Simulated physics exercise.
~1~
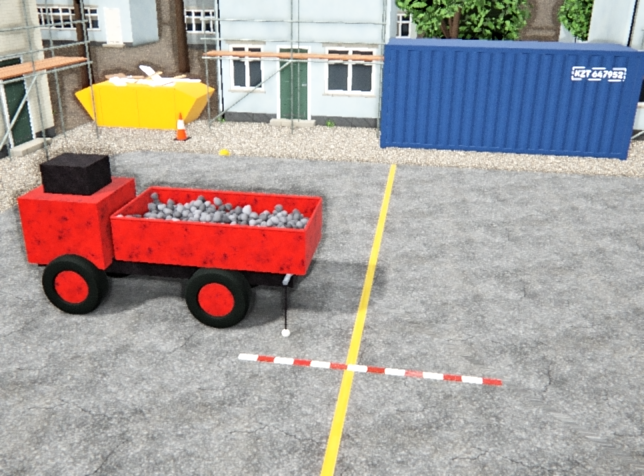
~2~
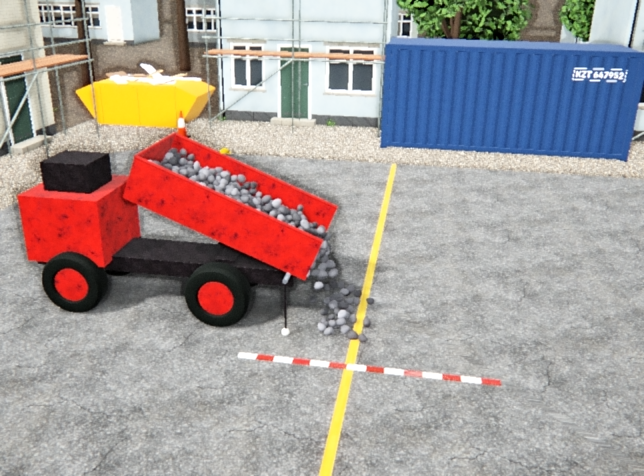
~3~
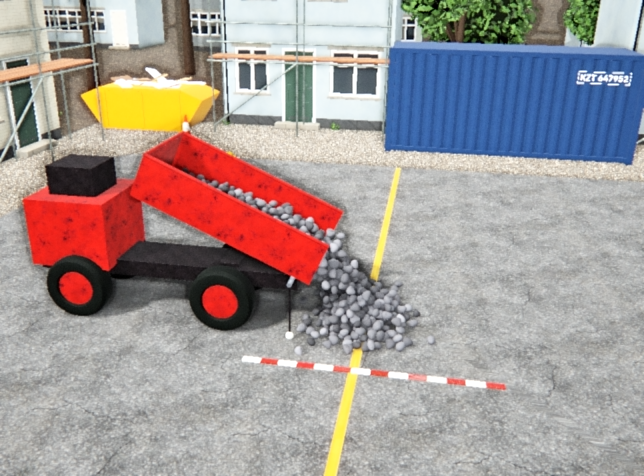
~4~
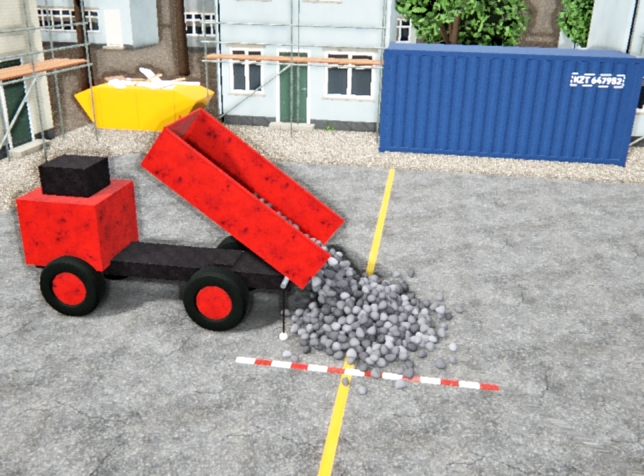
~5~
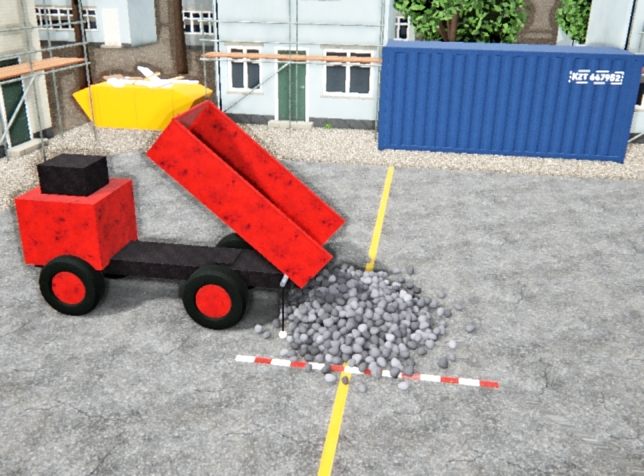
At the start, a red truck stands on grey ground with its bed level and full of grey stones, near a yellow line, with a yellow skip and a blue container behind. The bed tilts up at the front, and the first stones spill from its right end. More slide out and build a pile that spreads across the line. The bed then tips more steeply and empties. At the end, it stays raised and bare, while the stones lie in a broad heap on both sides of the yellow line, partly covering the red and white pole.
